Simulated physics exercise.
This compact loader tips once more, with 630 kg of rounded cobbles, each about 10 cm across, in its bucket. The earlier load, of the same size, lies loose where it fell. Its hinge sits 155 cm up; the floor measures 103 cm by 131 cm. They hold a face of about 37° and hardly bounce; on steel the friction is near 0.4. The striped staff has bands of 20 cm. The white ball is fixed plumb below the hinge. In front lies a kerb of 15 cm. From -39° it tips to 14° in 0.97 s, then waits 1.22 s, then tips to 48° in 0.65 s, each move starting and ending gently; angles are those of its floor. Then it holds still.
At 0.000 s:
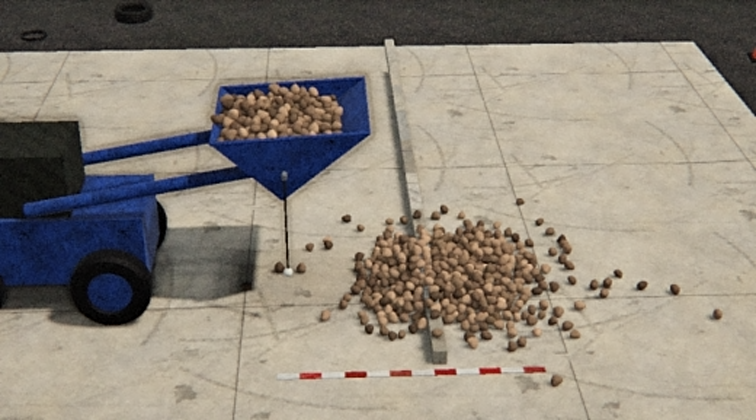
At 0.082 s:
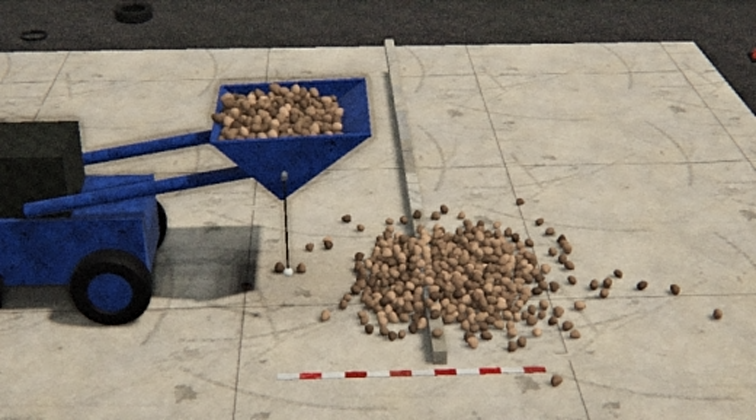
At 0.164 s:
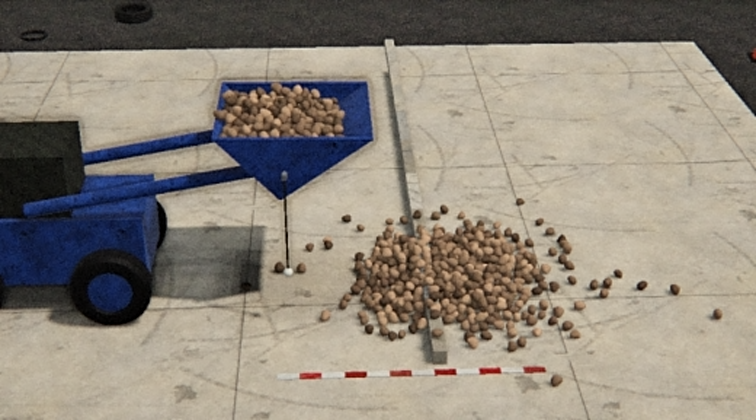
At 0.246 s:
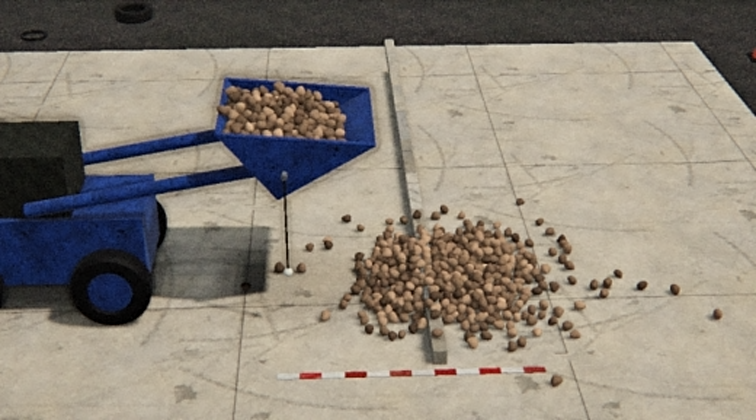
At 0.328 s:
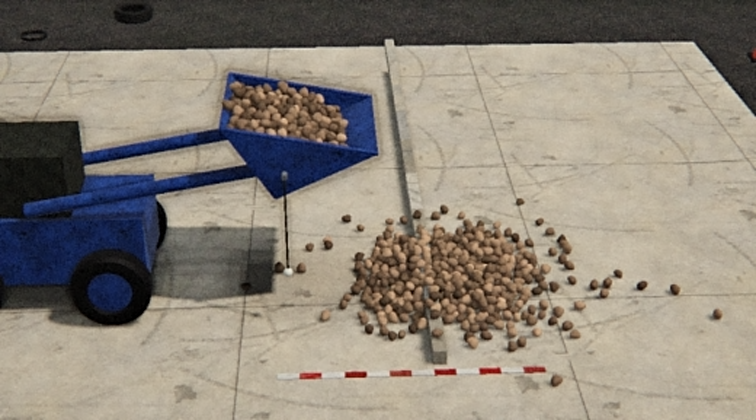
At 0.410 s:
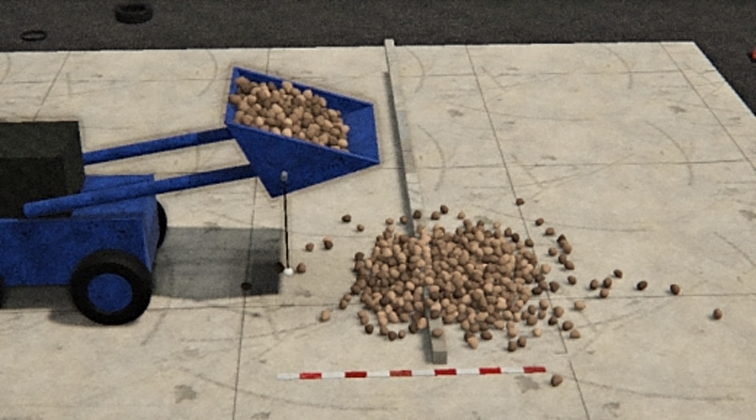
A blue loader with a raised bucket full of brown and tan rounded stones stands at the left of a pale, tiled concrete yard, seen from above at a steady angle. To its right, a loose heap of similar stones lies across a long grey kerb, behind a red-and-white striped staff. The bucket slowly tilts forward, its back rising and the stones shifting slightly inside.
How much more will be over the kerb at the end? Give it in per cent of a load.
Some 17 per cent is added.
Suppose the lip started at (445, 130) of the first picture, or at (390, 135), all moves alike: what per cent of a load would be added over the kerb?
Near 80 per cent from the first place, 30 from the second.
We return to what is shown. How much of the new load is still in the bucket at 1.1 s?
It holds some 100 per cent.
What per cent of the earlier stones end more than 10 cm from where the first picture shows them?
Roughly 10 per cent of them.
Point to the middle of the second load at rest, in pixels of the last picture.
Their middle is at about (386, 268).
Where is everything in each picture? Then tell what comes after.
The first frame shows lip at (370, 133), floor tilted -39°, highest stones at (271, 102). The earlier load is highest near (435, 272), 24 cm above ground level, 36 % on this side of the kerb, 64 % over the kerb.
The second frame shows lip at (371, 135), floor tilted -38°, highest stones at (268, 102); the stones move at 0.1 m/s on average.
In the third frame, the bucket is at -35°, its lip at (373, 139); the top of the load is at (264, 101); the stones move at 0.2 m/s on average.
In the fourth frame, the bucket is at -30°, its lip at (376, 145); the top of the load is at (248, 98); the stones move at 0.3 m/s on average.
In the fifth frame, the bucket is at -25°, its lip at (378, 153); the top of the load is at (246, 94); the stones move at 0.4 m/s on average.
In the sixth frame, the bucket is at -19°, its lip at (380, 163); the top of the load is at (251, 90); the stones move at 0.4 m/s on average.
After 0.7 s the floor is at 6°; in per cent of one load, 100 in the bucket, 36 on this side of the kerb, 64 over the kerb; the foremost stones are at (627, 284).
After 1.1 s the floor is at 14°; in per cent of one load, 99 in the bucket, 37 on this side of the kerb, 64 over the kerb; the foremost stones are at (627, 284).
After 3.3 s the floor is at 48°; in per cent of one load, 0 in the bucket, 120 on this side of the kerb, 80 over the kerb; the foremost stones are at (627, 284).
After 6.1 s the floor is at 48°; in per cent of one load, 0 in the bucket, 120 on this side of the kerb, 80 over the kerb; the foremost stones are at (627, 284). Net gain over the kerb, 17.
